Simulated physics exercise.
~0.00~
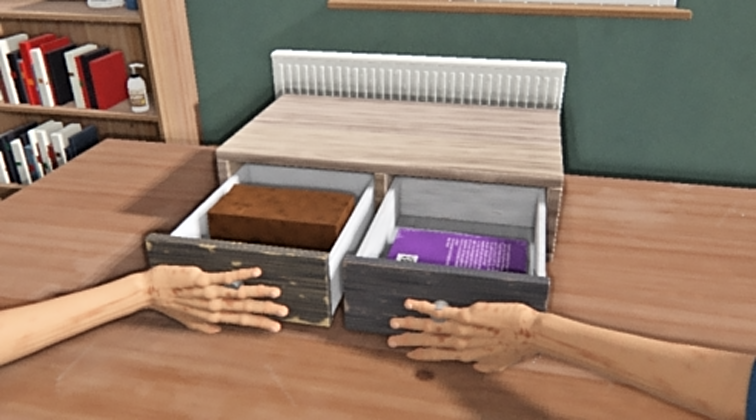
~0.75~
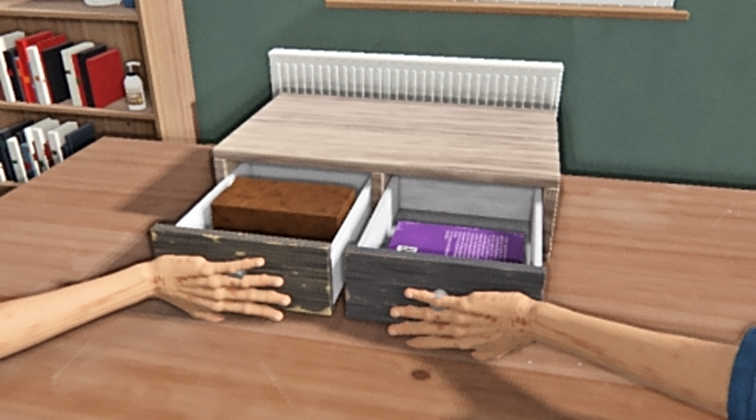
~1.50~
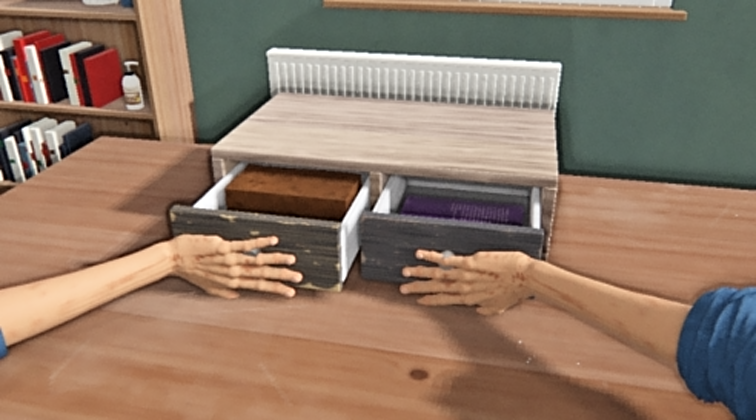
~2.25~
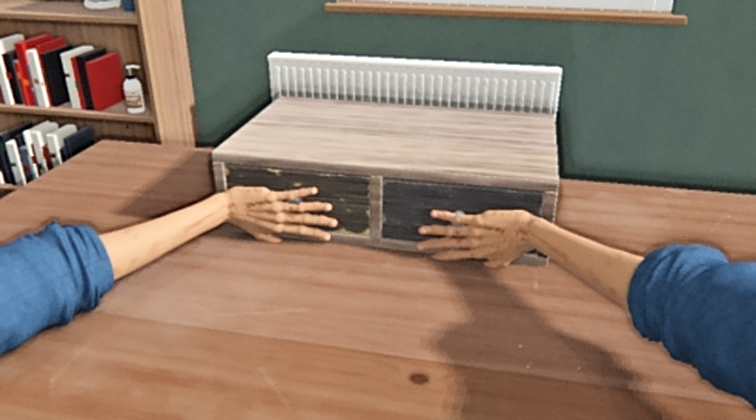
Two hands pushed a pair of open drawers into a small wooden chest on a table, the left one holding a brown brick and the right a purple book, until both drawers were fully shut and their contents were out of sight.
